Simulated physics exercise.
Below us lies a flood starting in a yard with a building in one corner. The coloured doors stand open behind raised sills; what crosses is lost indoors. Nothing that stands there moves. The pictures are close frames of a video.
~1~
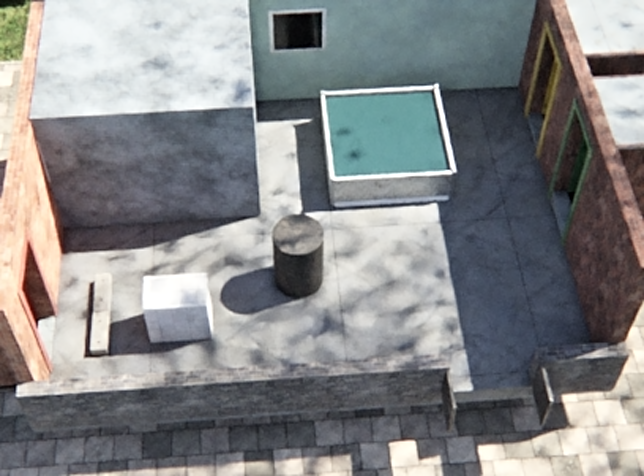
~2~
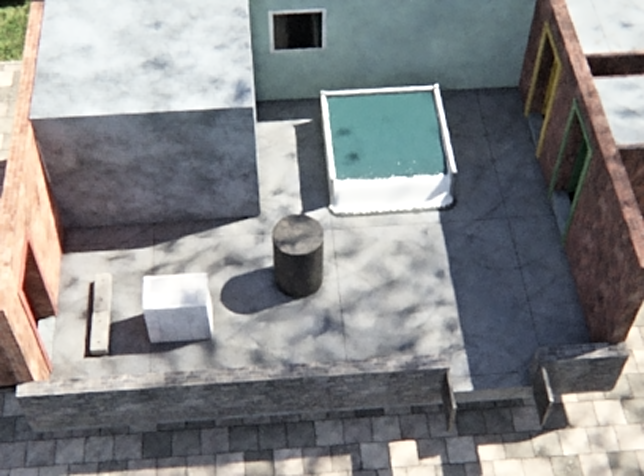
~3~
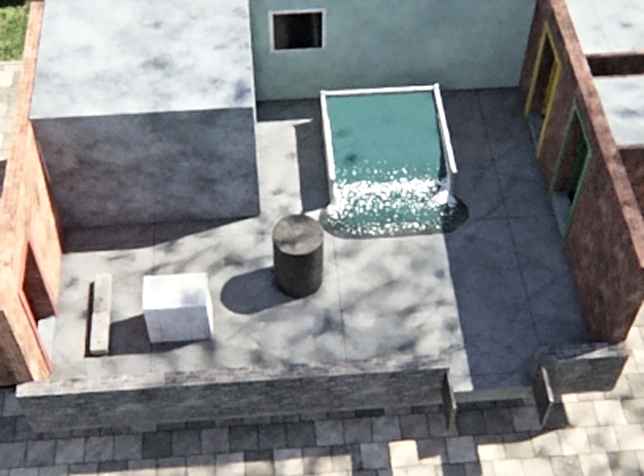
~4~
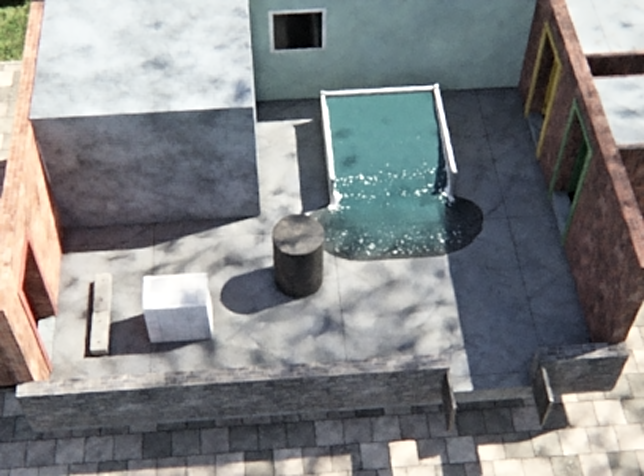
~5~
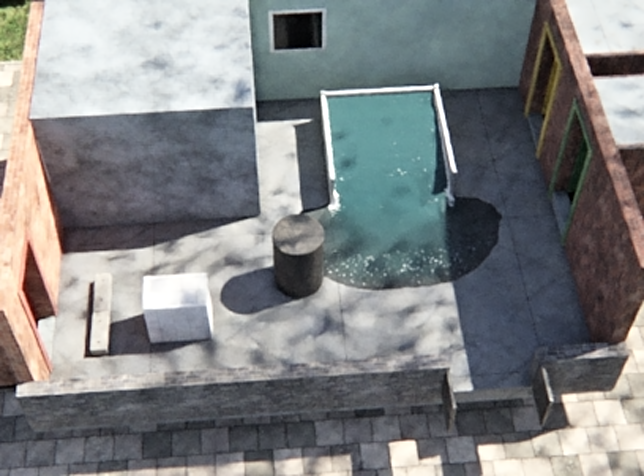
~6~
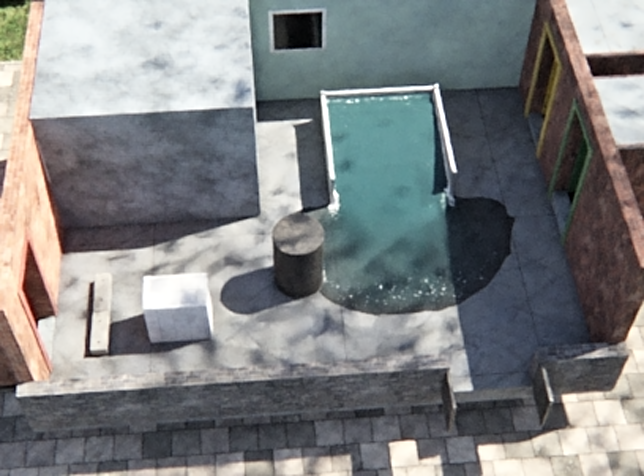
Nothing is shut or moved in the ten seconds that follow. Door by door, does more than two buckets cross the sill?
In the end: The yellow door admits no more than that; the green door admits no more than that; the red door lets in a lot.
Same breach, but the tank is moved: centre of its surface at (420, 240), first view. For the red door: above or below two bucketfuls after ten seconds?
In short: The red door lets more in.
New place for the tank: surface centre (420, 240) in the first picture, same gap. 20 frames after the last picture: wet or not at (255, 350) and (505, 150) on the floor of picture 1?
In turn: Awash, not flooded.
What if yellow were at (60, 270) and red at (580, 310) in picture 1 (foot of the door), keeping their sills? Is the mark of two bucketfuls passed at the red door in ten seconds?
In short: The red one takes more.
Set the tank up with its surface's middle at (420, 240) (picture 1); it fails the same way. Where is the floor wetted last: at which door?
Last comes the yellow door.
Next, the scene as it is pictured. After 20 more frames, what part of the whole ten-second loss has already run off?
Near 45 in a hundred.
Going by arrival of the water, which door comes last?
That is the one in yellow.
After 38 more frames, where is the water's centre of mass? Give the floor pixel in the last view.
Near (342, 284).
A moment on, water covers 35 % of the floor; the yellow door not reached, the green door not reached, the red door not reached.
Next, water covers 45 % of the floor; the yellow door not reached, the green door wet at the sill, nothing in, the red door not reached.
Then, water covers 60 % of the floor; the yellow door not reached, the green door wet at the sill, nothing in, the red door not reached.
Later, water covers 75 % of the floor; the yellow door not reached, the green door wet at the sill, nothing in, the red door over two buckets in.
In the end, water covers 90 % of the floor; the yellow door wet at the sill, nothing in, the green door wet at the sill, nothing in, the red door over two buckets in.
